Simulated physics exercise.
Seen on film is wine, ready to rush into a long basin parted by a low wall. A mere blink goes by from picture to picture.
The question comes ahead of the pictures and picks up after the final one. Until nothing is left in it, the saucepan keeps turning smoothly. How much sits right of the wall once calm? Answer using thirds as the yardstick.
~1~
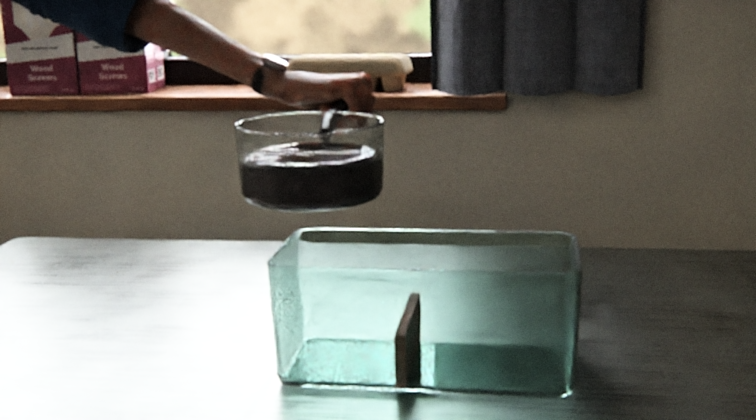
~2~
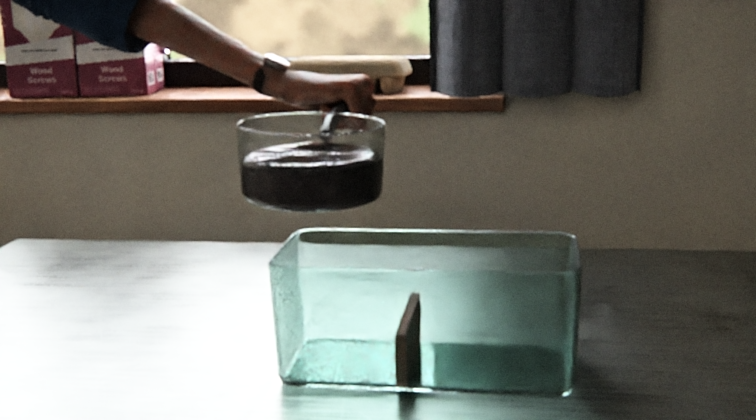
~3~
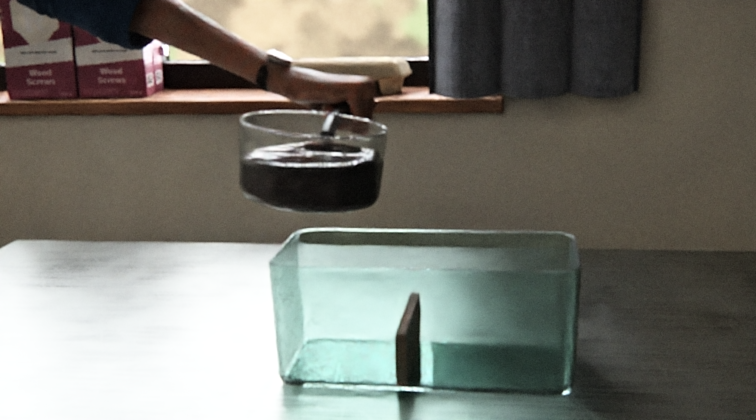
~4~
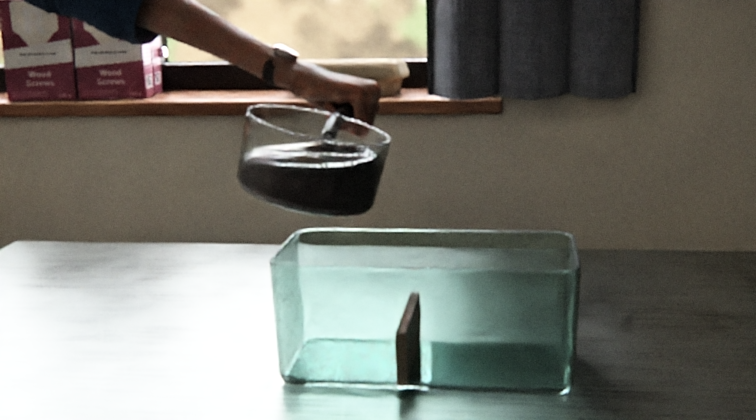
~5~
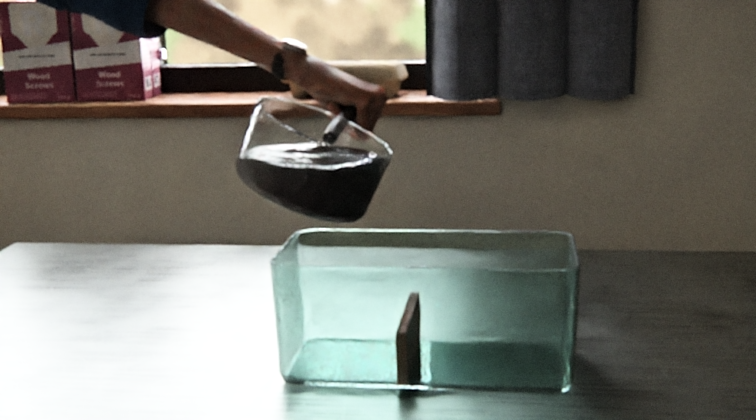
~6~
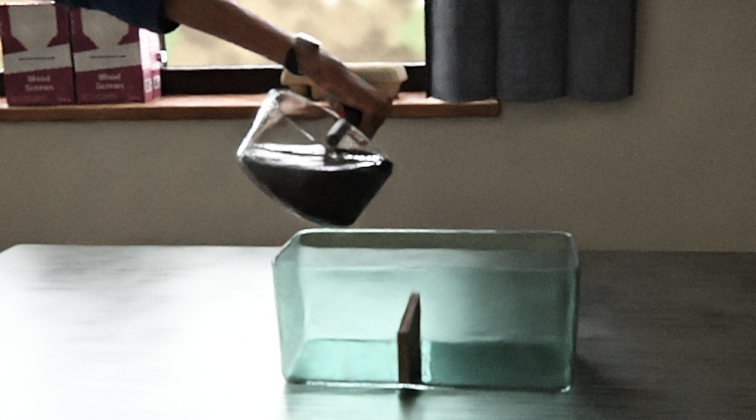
Between a third and two thirds of it.
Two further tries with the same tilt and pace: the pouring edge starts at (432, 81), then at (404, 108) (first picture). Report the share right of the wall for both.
In order, some 95 and 90 percent.
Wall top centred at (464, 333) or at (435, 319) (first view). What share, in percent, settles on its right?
Well, it's close to 10 per cent for the first one, then 25 per cent for the other.
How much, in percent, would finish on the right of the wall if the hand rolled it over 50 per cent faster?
I'd estimate some 50 percent.
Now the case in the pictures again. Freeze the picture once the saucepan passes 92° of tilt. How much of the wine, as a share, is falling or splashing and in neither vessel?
Near 20 %.
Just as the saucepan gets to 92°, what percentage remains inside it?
Around 35 in a hundred.
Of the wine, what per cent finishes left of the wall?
That works out near 40 in every hundred.
A moment on, the tilt is 92° and 33 per cent is still to pour, 8 is left of the wall and 38 right of it.
Next, the tilt is 105° and 8 per cent is still to pour, 31 is left of the wall and 59 right of it.
Then the tilt is 105° and 1 per cent is still to pour, 40 is left of the wall and 59 right of it.
Later the tilt is 105° and 0 per cent is still to pour, 41 is left of the wall and 59 right of it.
At rest 41 per cent lies left of the wall, 59 right of it and 0 outside.
